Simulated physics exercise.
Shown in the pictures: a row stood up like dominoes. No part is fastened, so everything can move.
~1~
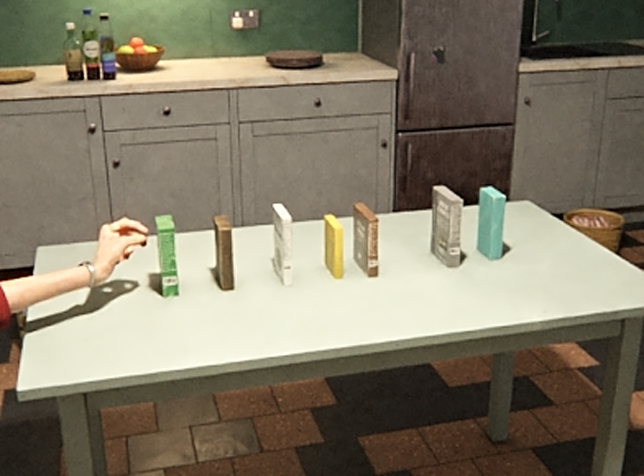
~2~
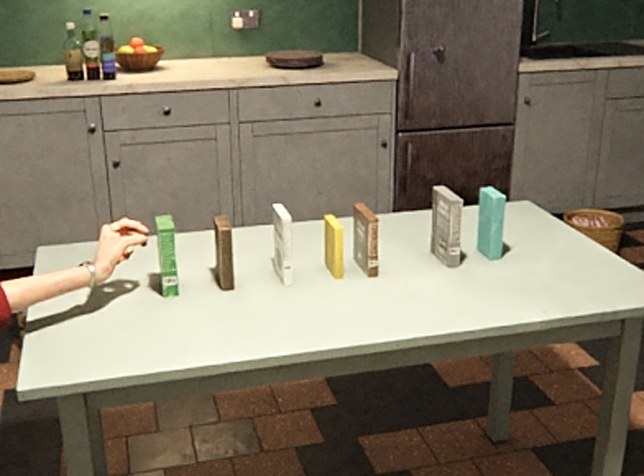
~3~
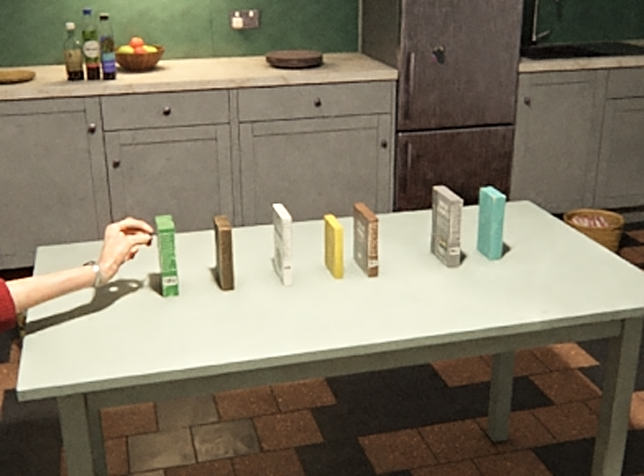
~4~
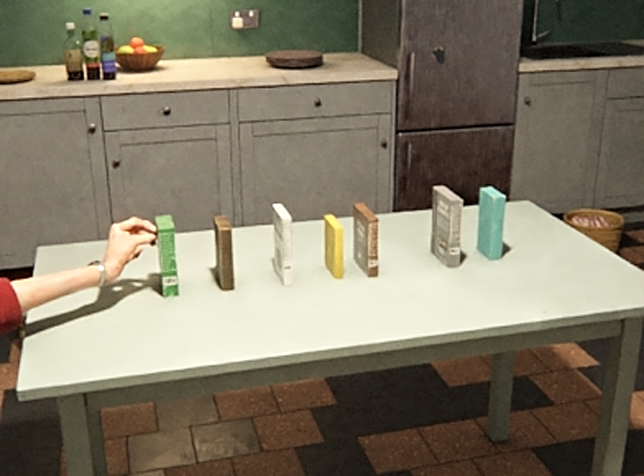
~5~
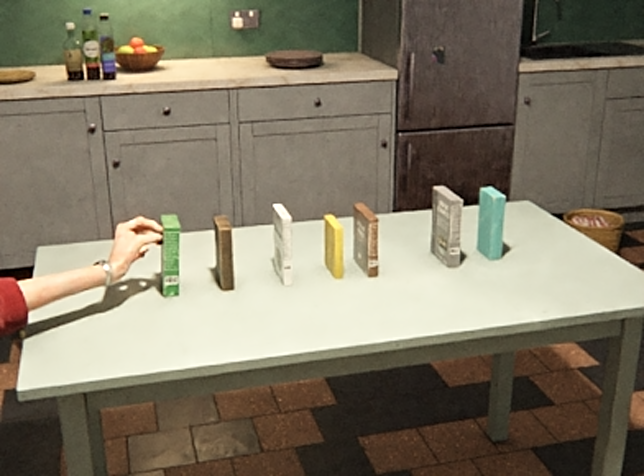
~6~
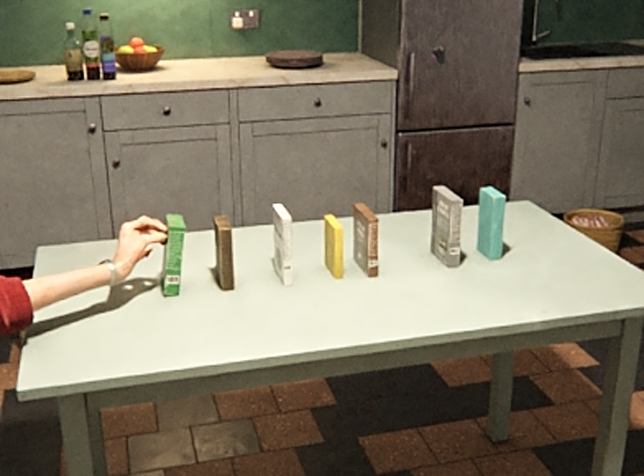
A hand reaches to the green packet at the row's left end and tilts it slightly right.
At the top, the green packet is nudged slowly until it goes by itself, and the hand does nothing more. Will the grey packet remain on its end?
Yes.
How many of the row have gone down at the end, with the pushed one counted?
5 of them.
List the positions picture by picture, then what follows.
The first picture shows grey packet (446, 227); white packet (283, 244).
The second picture shows black board (224, 253); yellow block (334, 247).
The third picture shows white packet (283, 244); brown packet (366, 240).
The fourth picture shows black board (224, 253); yellow block (334, 247).
The fifth picture shows green packet 4° over; white packet (283, 244); brown packet (366, 240).
The sixth picture shows green packet 8° over; grey packet (446, 227); black board (224, 253).
Then, 0.50 s after the last picture, green packet 51° over; black board tipped 19° from how it was.
Then, 0.80 s after the last picture, green packet 76° over; black board on its side; white packet tipped 50° from how it was; yellow block tipped 25° from how it was.
Then, 1.00 s after the last picture, green packet 76° over; white packet tipped 75° from how it was; black board on its side; brown packet tipped 64° from how it was.
Then, 1.80 s after the last picture, green packet 77° over; white packet on its side; brown packet on its side; black board on its side.
At rest, tipped over on the table, white packet, brown packet, black board and yellow block; grey packet in place. Seen from the same camera at the end, grey packet near (446, 227).
